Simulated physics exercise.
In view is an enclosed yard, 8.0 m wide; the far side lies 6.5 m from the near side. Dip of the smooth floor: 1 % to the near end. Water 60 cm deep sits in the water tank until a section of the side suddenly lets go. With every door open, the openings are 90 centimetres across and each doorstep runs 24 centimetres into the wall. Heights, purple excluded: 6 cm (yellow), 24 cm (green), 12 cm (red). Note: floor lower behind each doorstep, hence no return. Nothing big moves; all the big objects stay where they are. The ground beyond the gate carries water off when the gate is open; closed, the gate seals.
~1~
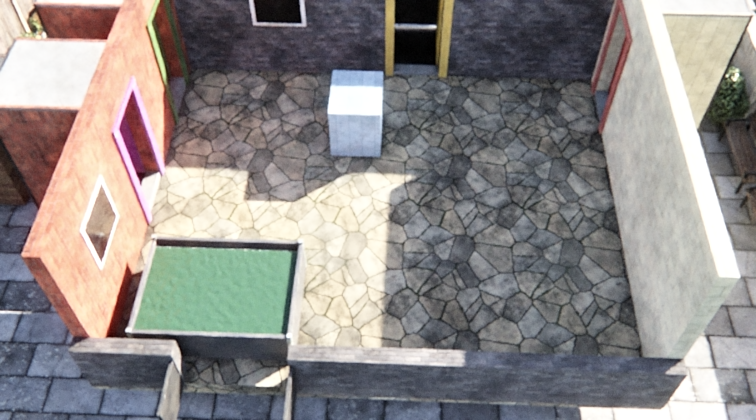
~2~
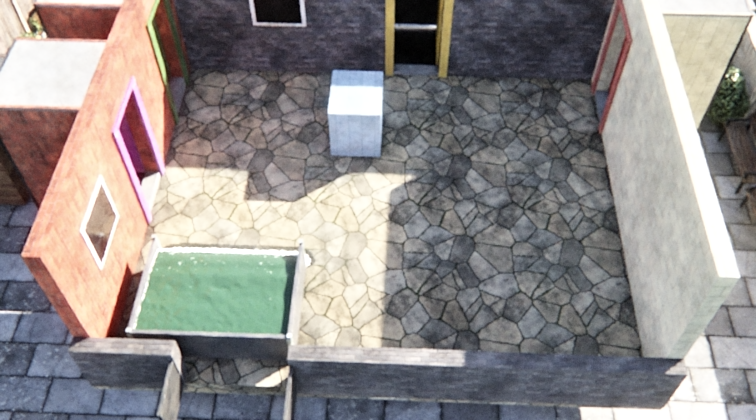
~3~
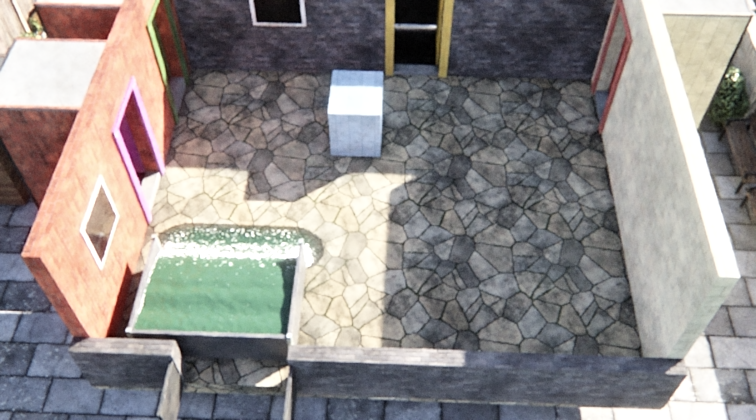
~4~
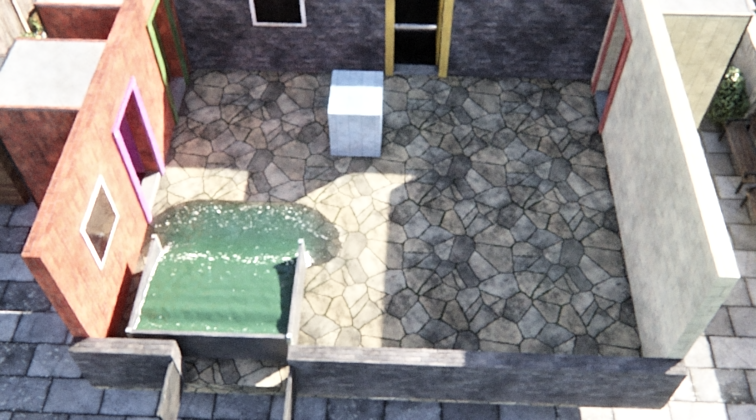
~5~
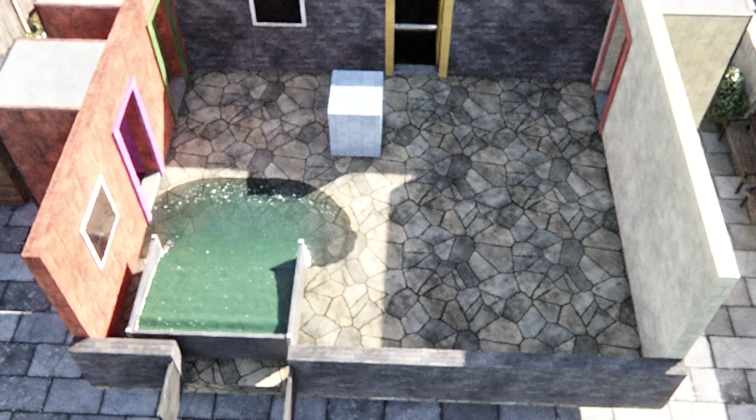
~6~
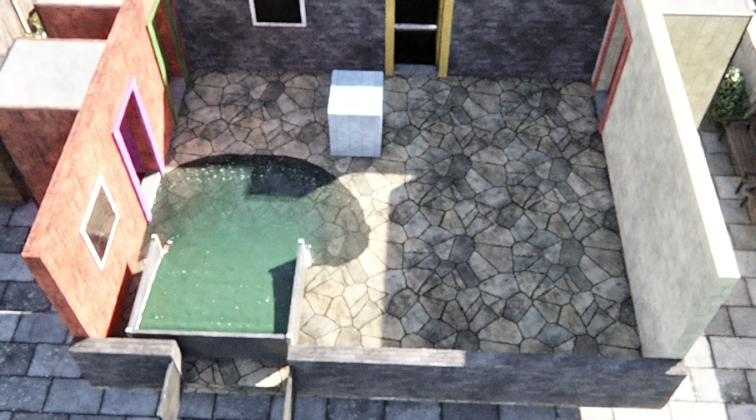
Green water in a tank at the near left of a walled yard poured out over its far side, then spread across the stone floor in a widening, rounded pool toward the pale block.
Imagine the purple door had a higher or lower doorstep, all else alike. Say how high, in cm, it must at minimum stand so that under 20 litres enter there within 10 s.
It must stand at least about 9.5 cm high.
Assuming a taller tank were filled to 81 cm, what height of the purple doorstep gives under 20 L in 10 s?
Something near 14.0 cm should do.
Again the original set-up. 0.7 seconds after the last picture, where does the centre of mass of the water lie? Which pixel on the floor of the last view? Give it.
(239, 239).
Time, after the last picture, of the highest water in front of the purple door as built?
Around 1.0 s.
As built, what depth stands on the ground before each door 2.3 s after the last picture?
Door by door, in centimetres - purple 11, yellow 4, green 16, red 0.
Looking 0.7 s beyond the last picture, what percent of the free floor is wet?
About 30 per cent.
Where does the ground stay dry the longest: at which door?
Coming last is the red one.
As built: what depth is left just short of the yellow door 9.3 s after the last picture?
The depth there is around 2.5 cm.
Then, 0.7 s after the last picture water covers 30 % of the floor, deepest (22 cm) near (194, 256); 15 cm at the purple door, 0 litres in over its 14 cm doorstep.
Then, 2.3 s after the last picture water covers 45 % of the floor, deepest (30 cm) near (194, 94); 11 cm at the purple door, 1 litre in over its 14 cm doorstep.
Then, 9.3 s after the last picture water covers 90 % of the floor, deepest (16 cm) near (640, 362); 4 cm at the purple door, 1 litre in over its 14 cm doorstep.
At the purple door as built, the water peaked near 16 cm, 0.9 s after the last picture.
Run again over the same 10 s with other heights there, 40 litres in over 7.5 cm, 14 litres over 10.5 cm. The limit of 20 litres is kept from about 9.5 cm up.
